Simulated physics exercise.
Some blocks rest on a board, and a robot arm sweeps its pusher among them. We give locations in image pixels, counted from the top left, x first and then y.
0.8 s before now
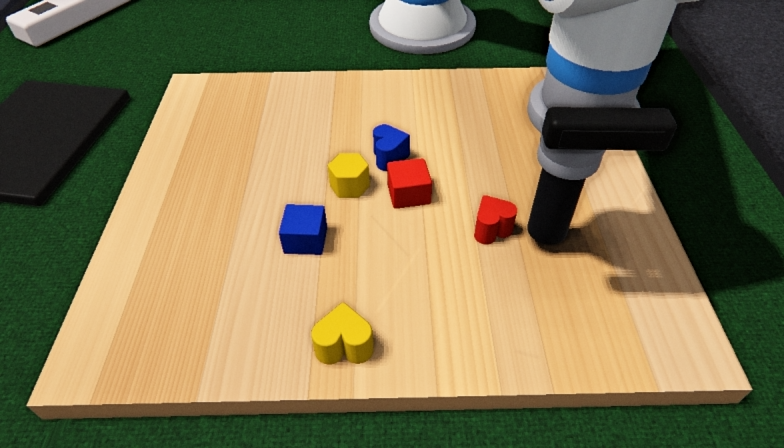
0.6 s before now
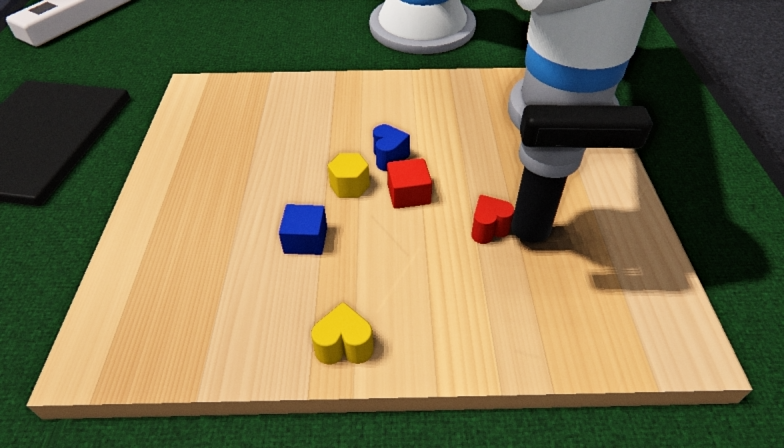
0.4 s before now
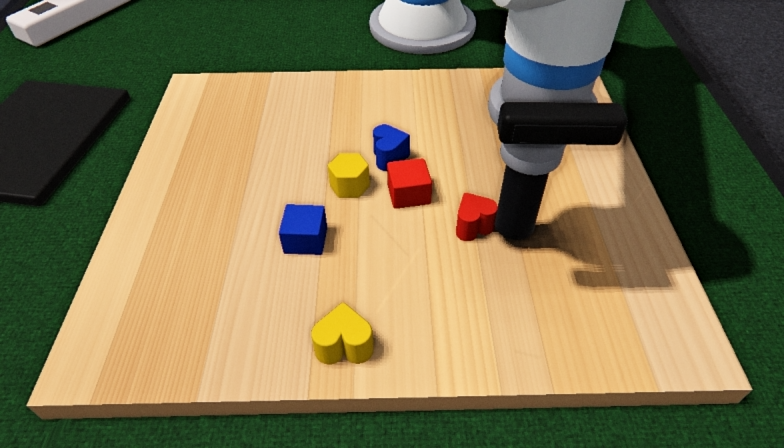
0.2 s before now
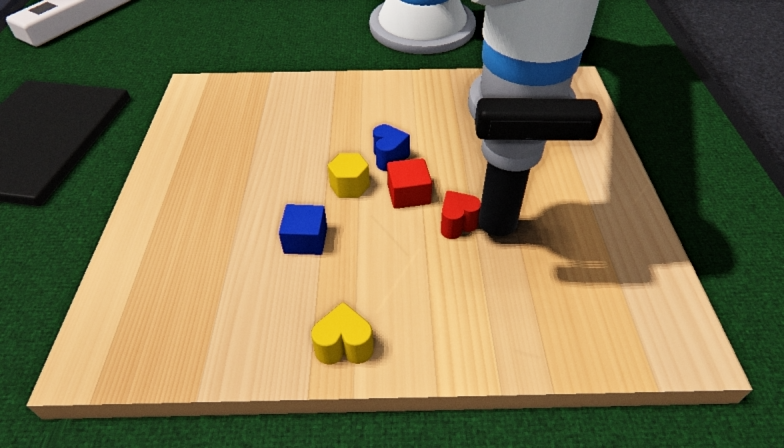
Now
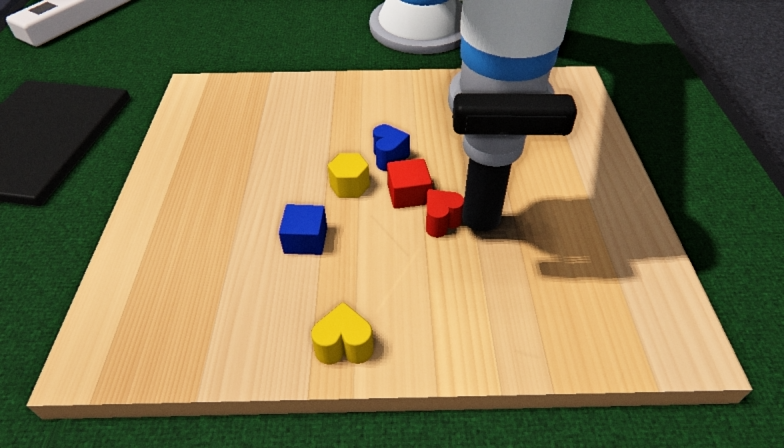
Robot arm pushing a red heart-shaped block leftward across a wooden board, nearing a red square block among blue and yellow blocks.
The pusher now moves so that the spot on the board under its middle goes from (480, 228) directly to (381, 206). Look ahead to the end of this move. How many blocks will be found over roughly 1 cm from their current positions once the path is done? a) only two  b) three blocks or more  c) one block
a: Only two.
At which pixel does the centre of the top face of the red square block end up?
In the picture, it is at (389, 159).
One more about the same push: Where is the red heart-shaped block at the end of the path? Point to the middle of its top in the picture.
The middle of its upper face should be somewhere near (361, 204).
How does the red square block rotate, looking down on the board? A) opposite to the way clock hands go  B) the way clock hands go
It's B.
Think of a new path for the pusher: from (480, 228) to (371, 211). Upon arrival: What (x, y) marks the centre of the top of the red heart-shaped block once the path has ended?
When the path ends, it will be at (346, 206).
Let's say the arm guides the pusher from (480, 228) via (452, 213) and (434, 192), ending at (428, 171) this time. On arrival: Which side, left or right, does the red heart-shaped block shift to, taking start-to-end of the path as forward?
Gets pushed left.
What follows on the original path. One third of the way, pusher (447, 210); red heart-shaped block (410, 200), turned 25° anticlockwise.
Two thirds of the way, pusher (413, 202); red square block (400, 166); red heart-shaped block (384, 202), turned 80° anticlockwise.
At the end, pusher (381, 196); yellow hexagonal block unmoved; blue heart-shaped block (389, 133); red square block (389, 159), turned 20° clockwise; red heart-shaped block (361, 204), turned 105° anticlockwise.
